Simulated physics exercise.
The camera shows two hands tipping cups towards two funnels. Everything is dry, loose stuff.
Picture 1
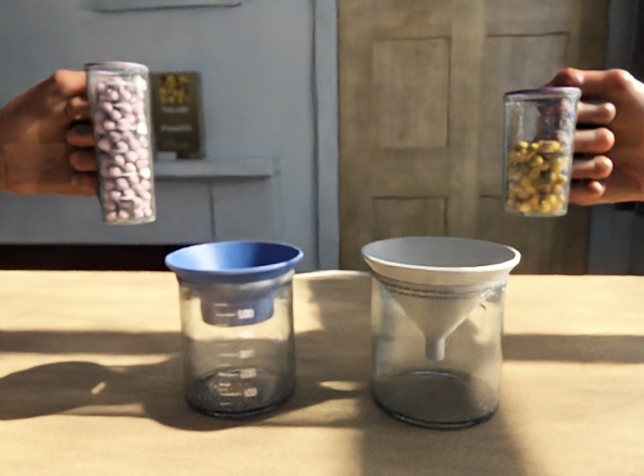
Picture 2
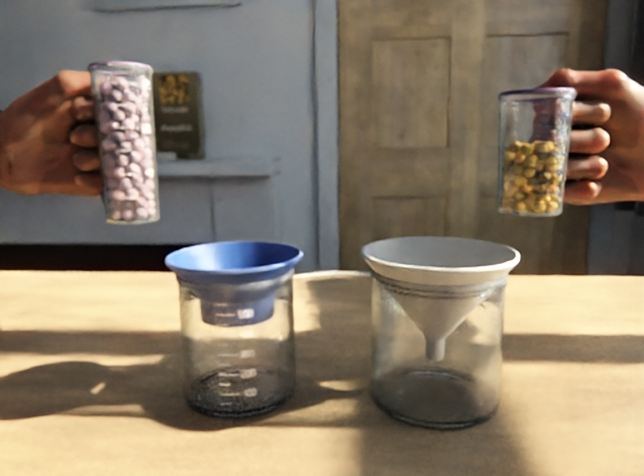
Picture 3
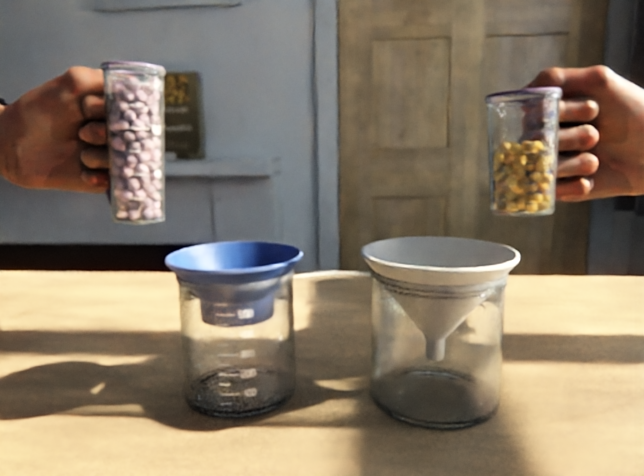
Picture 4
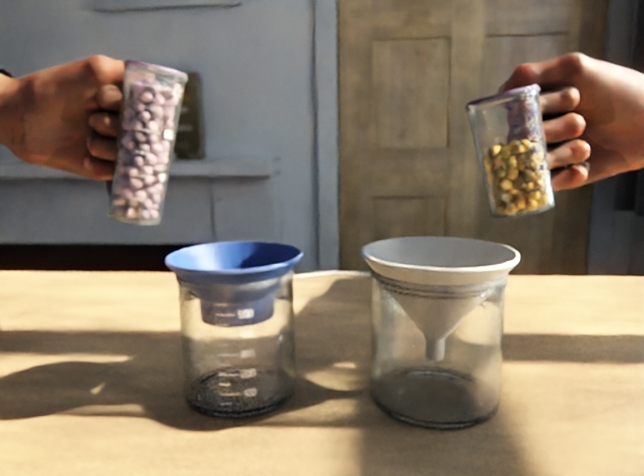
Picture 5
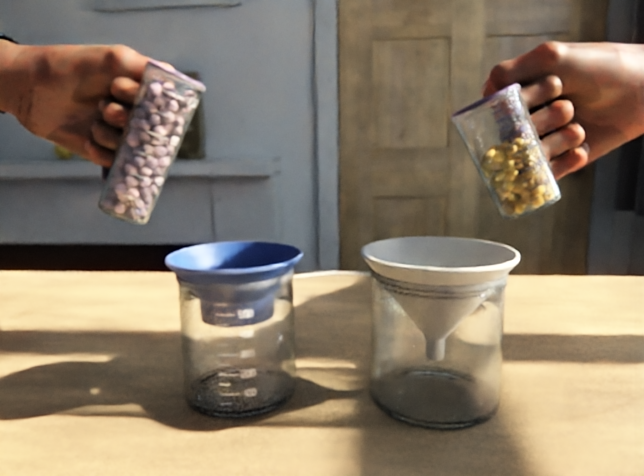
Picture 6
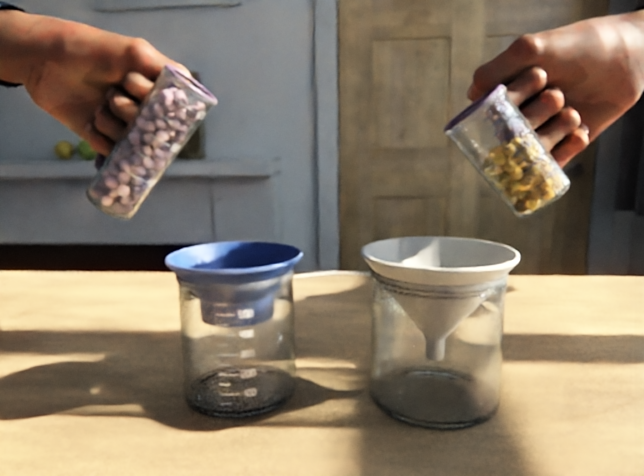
On a sunlit tabletop, a blue funnel and a pale grey funnel sit in clear glass jars while two hands hold clear cups upright above, pinkish pellets on the left and yellow pieces on the right. The hands move slightly inward, then steadily tilt the cups toward each other.
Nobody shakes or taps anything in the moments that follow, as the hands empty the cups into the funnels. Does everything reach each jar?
Left: Yes, all of it; right: No, it clogs.
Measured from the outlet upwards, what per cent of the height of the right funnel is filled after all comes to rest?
Around 75 per cent.
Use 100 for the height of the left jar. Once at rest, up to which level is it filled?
That works out to roughly 20 per cent.
Then, 0.29 s on from there, left, the whole lot still in the cup; right, the whole lot still in the cup.
Then, 0.61 s on from there, left, all but a few still in the cup, only a few in or over the funnel; right, the whole lot still in the cup.
Then, 0.98 s on from there, left, near a third still in the cup, near a quarter in or over the funnel, near a third down in the jar; right, near a third still in the cup, near two thirds in or over the funnel.
In the end, left, the whole lot down in the jar; right, all but a few stuck in the funnel, only a few down in the jar.
